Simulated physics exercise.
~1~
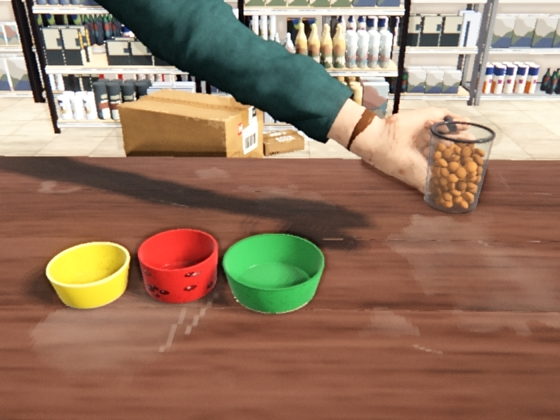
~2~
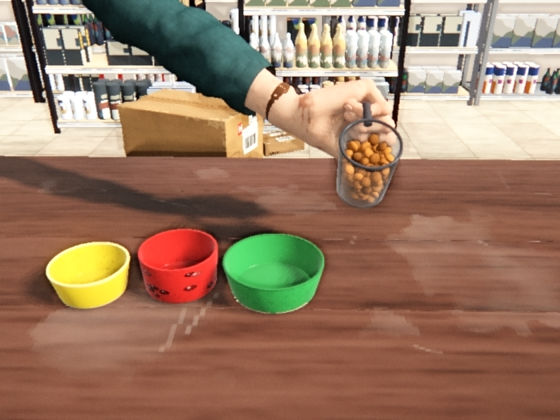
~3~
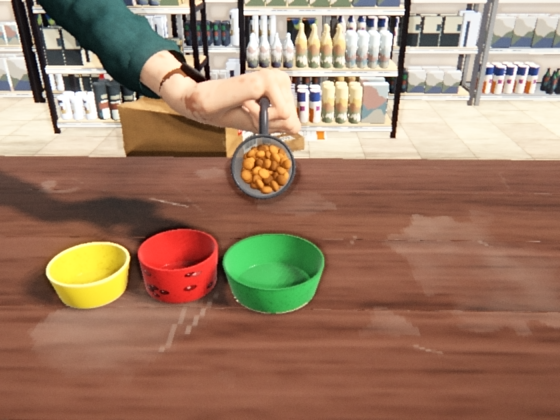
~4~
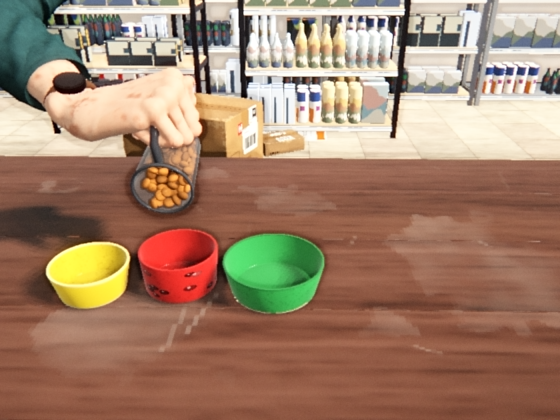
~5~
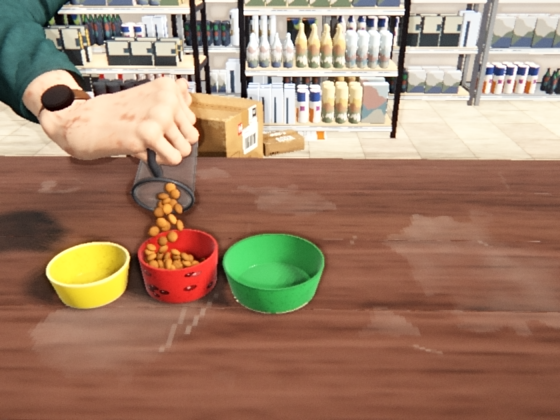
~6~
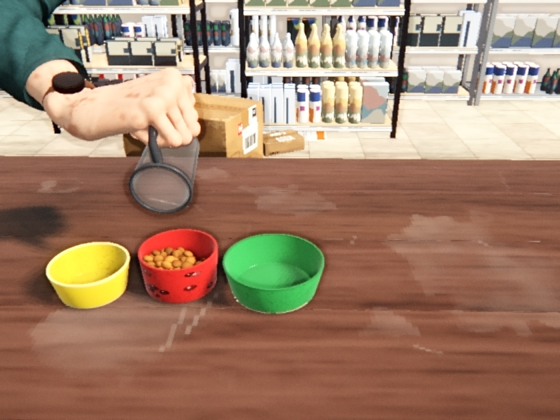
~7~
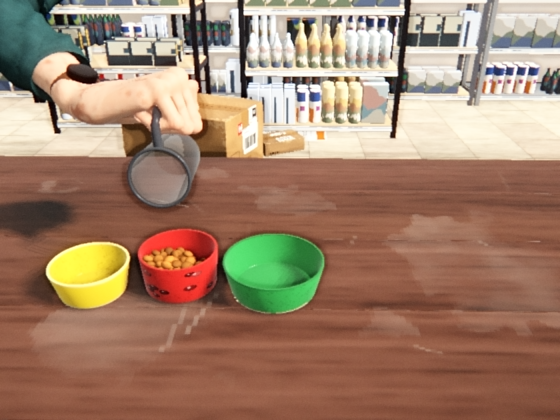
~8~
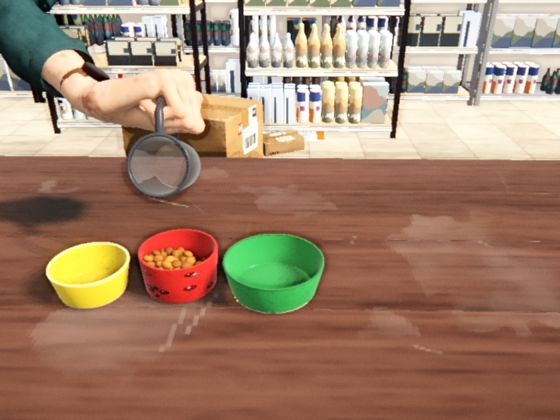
A hand in a dark green sleeve holds a clear cup of orange-brown kibble above a reddish-brown wooden table in a shop, seen from the front and slightly above. On the table stand a yellow dish at left, a red dish in the middle and a wider green dish at right, with stocked shelves and a cardboard box behind. The hand carries the cup leftward, tipping it along the way. Over the red dish it tilts further, and the kibble pours in. The cup then turns partly back, empty, and all the kibble rests in the red dish.
